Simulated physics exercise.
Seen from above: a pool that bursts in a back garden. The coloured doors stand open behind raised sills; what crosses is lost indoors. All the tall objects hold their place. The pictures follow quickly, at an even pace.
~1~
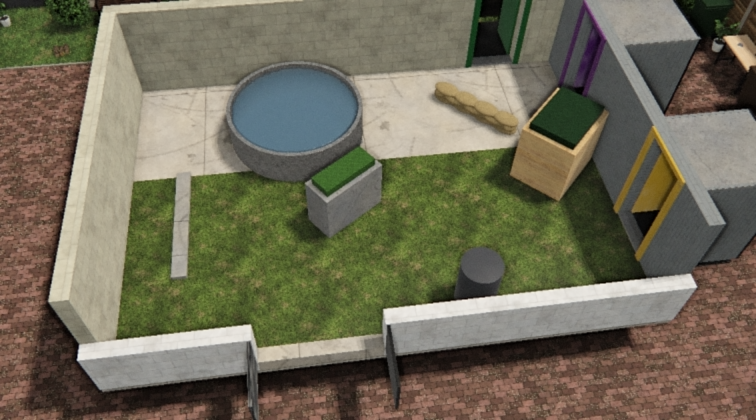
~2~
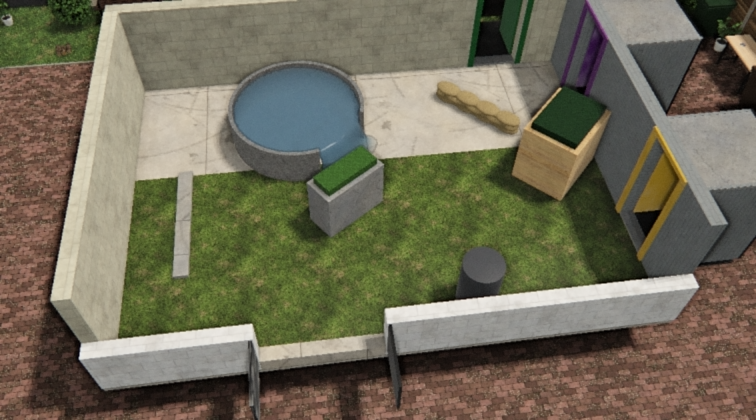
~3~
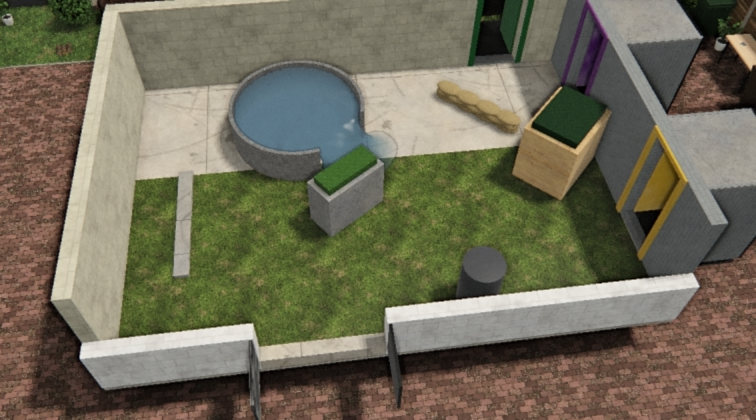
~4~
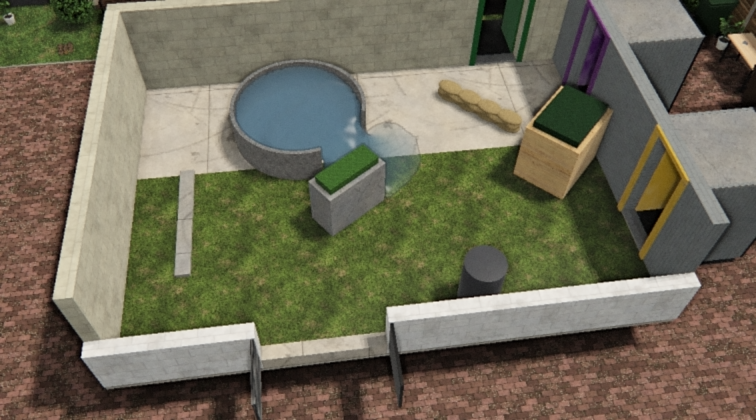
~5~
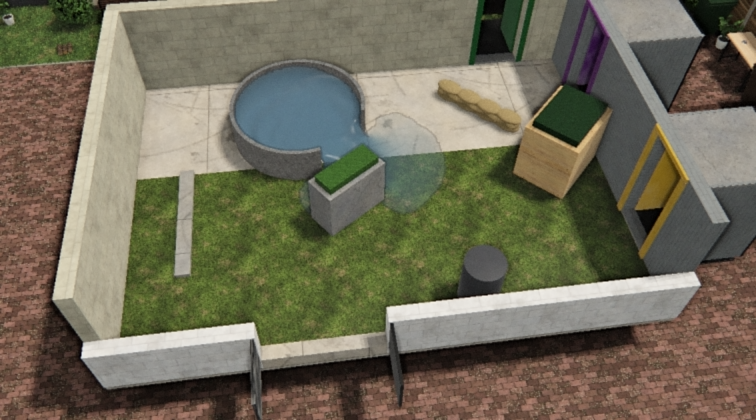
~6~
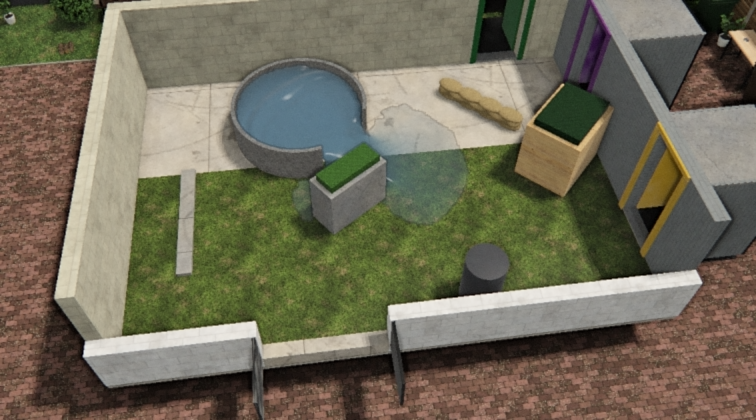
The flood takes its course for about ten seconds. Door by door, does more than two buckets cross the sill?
The green door holds within the limit; the purple door holds within the limit; the yellow door floods.
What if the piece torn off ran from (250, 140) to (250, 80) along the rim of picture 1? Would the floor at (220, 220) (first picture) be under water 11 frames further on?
Answer: Wet.
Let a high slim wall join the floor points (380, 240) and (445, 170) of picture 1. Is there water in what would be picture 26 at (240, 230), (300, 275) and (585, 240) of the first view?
In that order: Flooded, under water, free of water.
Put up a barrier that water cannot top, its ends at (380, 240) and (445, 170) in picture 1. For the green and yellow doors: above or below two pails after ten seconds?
My reading: The green one takes more; the yellow one stays under.
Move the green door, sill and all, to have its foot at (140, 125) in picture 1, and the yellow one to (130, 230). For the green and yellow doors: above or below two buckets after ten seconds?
One by one: The green door holds, the yellow door holds.
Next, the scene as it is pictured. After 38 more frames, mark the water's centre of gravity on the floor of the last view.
Near (409, 180).
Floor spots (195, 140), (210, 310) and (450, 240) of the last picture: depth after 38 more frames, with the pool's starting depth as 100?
In turn 2, 4 and 10 in a hundred.
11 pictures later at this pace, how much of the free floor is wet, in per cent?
Near 35 in a hundred.
A moment on, water covers 20 % of the floor; the green door not reached, the purple door not reached, the yellow door not reached.
Next, water covers 35 % of the floor; the green door not reached, the purple door not reached, the yellow door not reached.
Then, water covers 55 % of the floor; the green door not reached, the purple door wet at the sill, nothing in, the yellow door under two buckets in.
Later, water covers 80 % of the floor; the green door wet at the sill, nothing in, the purple door under two buckets in, the yellow door over two buckets in.
In the end, water covers 90 % of the floor; the green door under two buckets in, the purple door under two buckets in, the yellow door far over two buckets in.
